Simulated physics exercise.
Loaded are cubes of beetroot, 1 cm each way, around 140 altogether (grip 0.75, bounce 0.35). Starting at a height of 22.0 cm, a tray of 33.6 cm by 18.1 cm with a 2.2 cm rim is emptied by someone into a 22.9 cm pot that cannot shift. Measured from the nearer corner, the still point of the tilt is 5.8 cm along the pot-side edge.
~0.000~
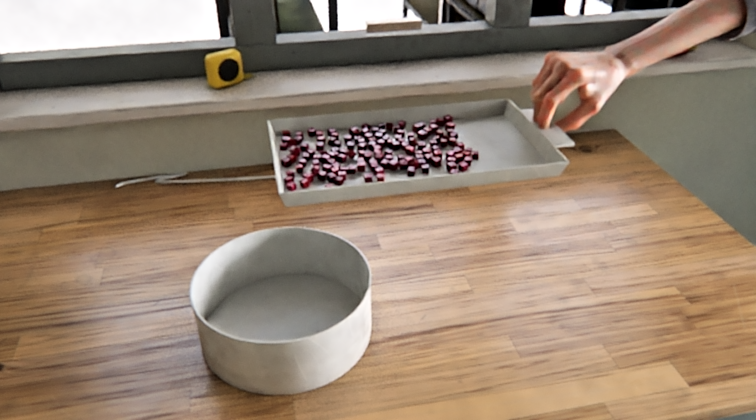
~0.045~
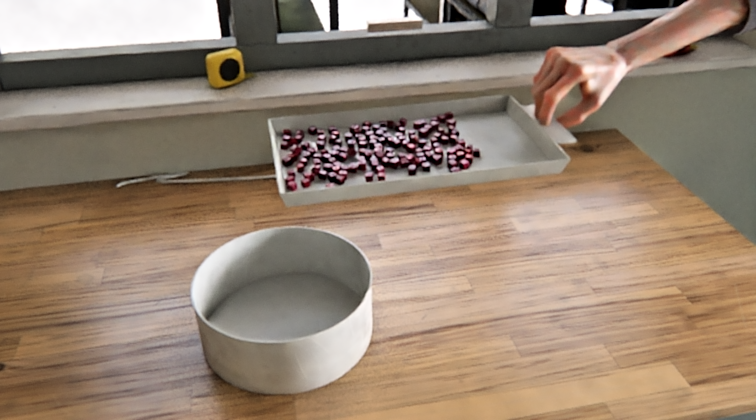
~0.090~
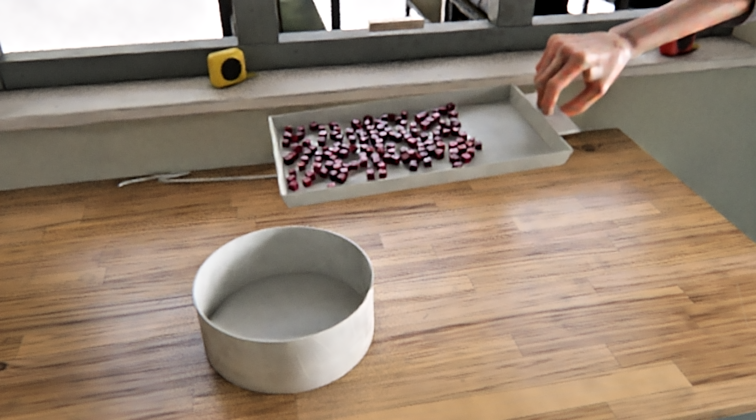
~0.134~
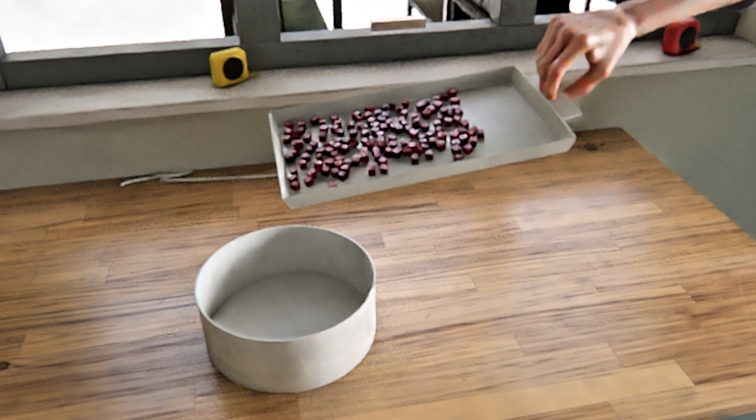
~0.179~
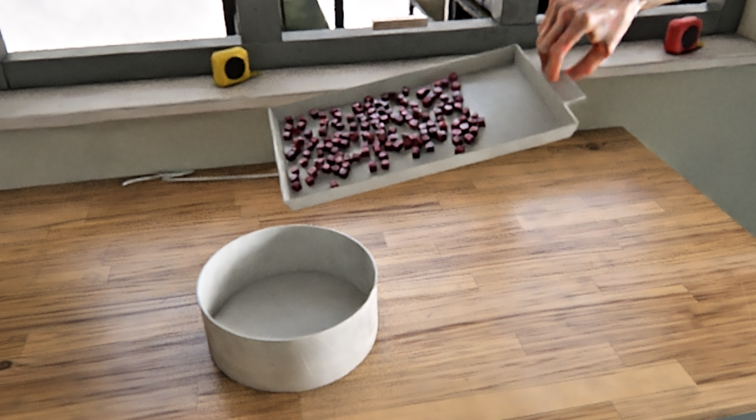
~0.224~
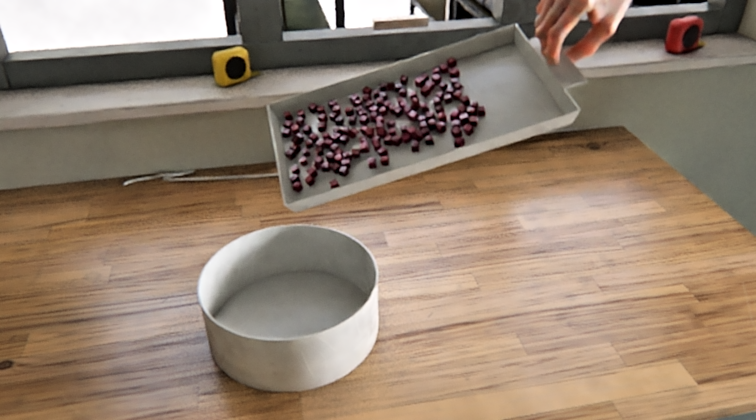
The clip opens on a shallow grey tray of dark red cubes held nearly level by a hand at its right end, above a wooden table with an empty round pot. The hand then raises that end steadily, tilting the tray down toward the left, while the cubes stay clustered.
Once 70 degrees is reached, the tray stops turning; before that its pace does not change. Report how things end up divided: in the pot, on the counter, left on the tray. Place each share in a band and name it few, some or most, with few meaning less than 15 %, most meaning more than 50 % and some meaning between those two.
In the end: Pot most, counter few, tray some.
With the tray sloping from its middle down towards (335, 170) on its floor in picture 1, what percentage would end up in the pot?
40 %.
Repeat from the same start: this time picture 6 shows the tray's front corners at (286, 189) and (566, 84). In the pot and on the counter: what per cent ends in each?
The pot gets 30 and the counter 30.
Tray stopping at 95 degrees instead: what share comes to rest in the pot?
That would give about 95 per cent.
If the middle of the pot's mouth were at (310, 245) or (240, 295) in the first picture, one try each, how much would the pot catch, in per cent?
Estimates: 5 % and 70 %, in that order.
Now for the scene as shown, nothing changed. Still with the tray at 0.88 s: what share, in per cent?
Close to 45 in a hundred parts of the load.
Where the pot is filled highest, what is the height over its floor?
Around 2.0 cm above the floor.
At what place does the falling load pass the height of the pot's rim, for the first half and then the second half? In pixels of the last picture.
Early: About (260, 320); late: About (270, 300).
Then, at 0.45 s, tilt 45 degrees; the tray holds 100 %, the pot 0 %.
After 0.60 s, tilt 62 degrees; the tray holds 100 %, the pot 0 %.
After 0.88 s, tilt 70 degrees; the tray holds 45 %, the pot 40 %.
At rest (2.5 s), pot 65 %, counter 5 %, tray 25 %.
